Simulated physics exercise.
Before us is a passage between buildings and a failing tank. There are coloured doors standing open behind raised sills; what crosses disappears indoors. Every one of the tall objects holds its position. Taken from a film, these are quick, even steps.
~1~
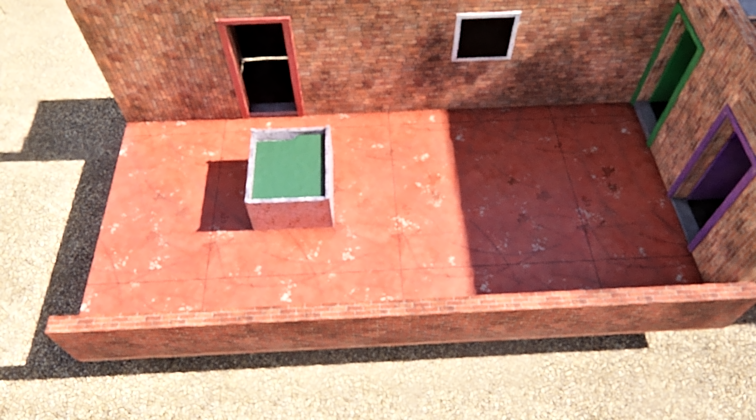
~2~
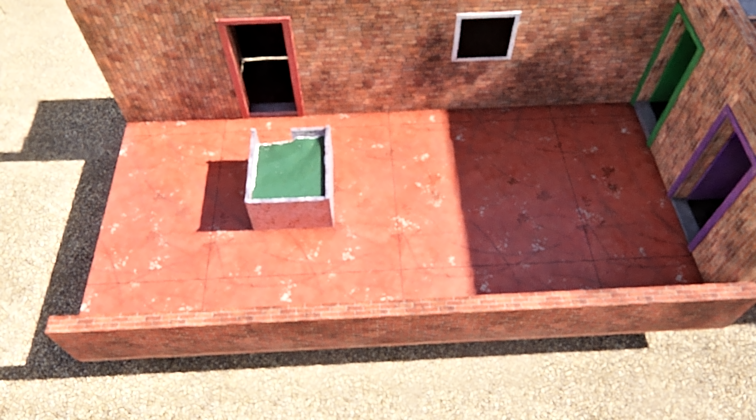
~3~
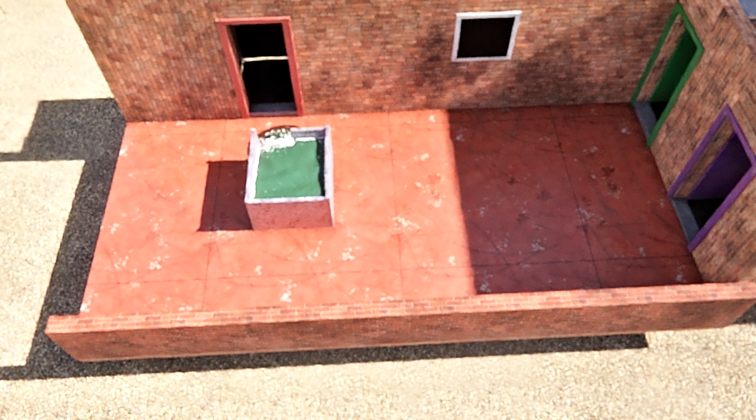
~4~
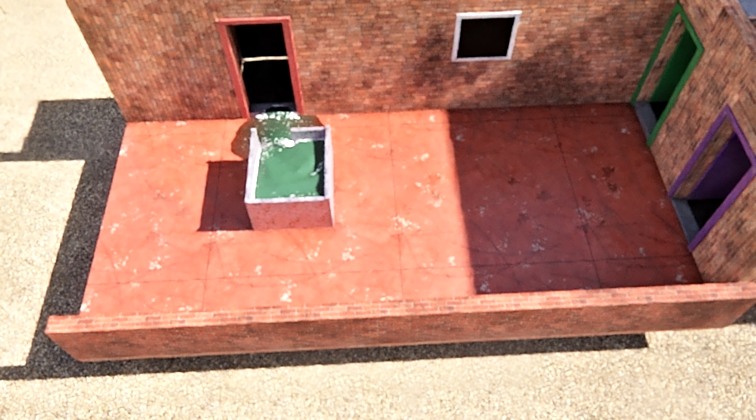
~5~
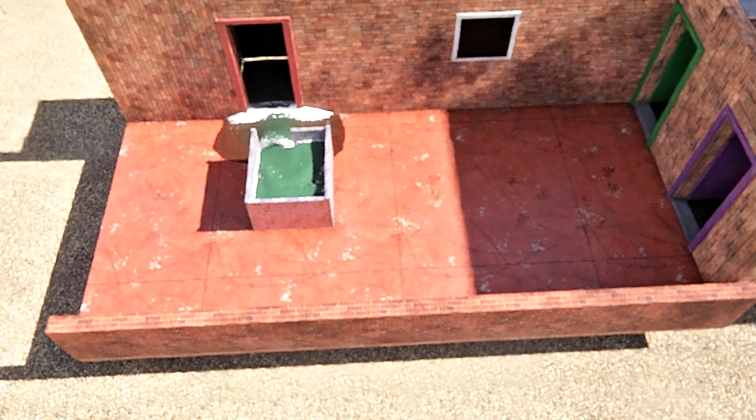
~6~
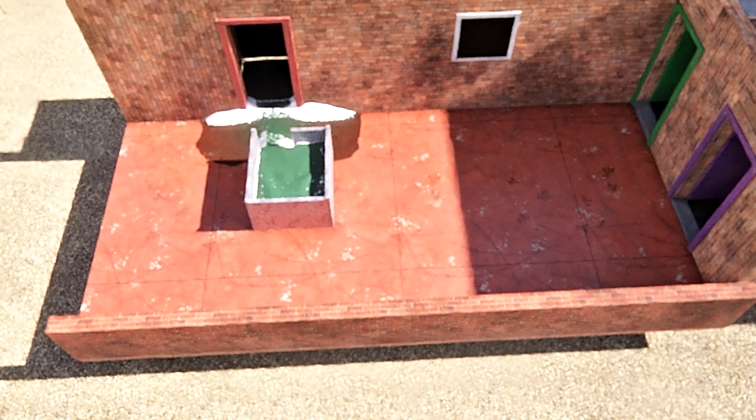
Green water in an open tank on a red courtyard sinks slightly as a gap appears in the far rim, then pours out behind in white foam and spreads left and right near the red-framed doorway.
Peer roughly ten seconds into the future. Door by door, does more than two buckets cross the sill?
Outcome: The green door receives no more than two buckets; the purple door receives no more than two buckets; the red door receives more than two buckets.
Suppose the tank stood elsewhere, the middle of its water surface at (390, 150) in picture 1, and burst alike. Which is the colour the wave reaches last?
Answer: The purple-painted one.
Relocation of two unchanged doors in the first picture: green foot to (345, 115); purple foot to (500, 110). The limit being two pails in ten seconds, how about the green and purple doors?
So, the green one doesn't reach the mark and the purple one doesn't reach the mark.
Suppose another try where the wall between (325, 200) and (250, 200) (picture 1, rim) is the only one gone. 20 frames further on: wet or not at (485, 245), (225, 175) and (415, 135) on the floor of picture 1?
Submerged, bone-dry, bone-dry.
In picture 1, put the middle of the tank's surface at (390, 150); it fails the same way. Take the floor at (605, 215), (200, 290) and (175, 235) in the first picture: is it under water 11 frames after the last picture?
First one stays unwetted, next one stays unwetted, last one stays unwetted.
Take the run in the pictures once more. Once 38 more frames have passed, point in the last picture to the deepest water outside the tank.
My finger goes to (278, 118).
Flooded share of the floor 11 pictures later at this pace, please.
20 %.
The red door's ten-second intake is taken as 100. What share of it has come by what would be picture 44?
Something like 100 in a hundred.
A moment on, water covers 10 % of the floor; the green door not reached, the purple door not reached, the red door far over two buckets in.
Next, water covers 20 % of the floor; the green door not reached, the purple door not reached, the red door far over two buckets in.
Then, water covers 30 % of the floor; the green door not reached, the purple door not reached, the red door far over two buckets in.
Later, water covers 35 % of the floor; the green door wet at the sill, nothing in, the purple door not reached, the red door far over two buckets in.
In the end, water covers 25 % of the floor; the green door wet at the sill, nothing in, the purple door wet at the sill, nothing in, the red door far over two buckets in.
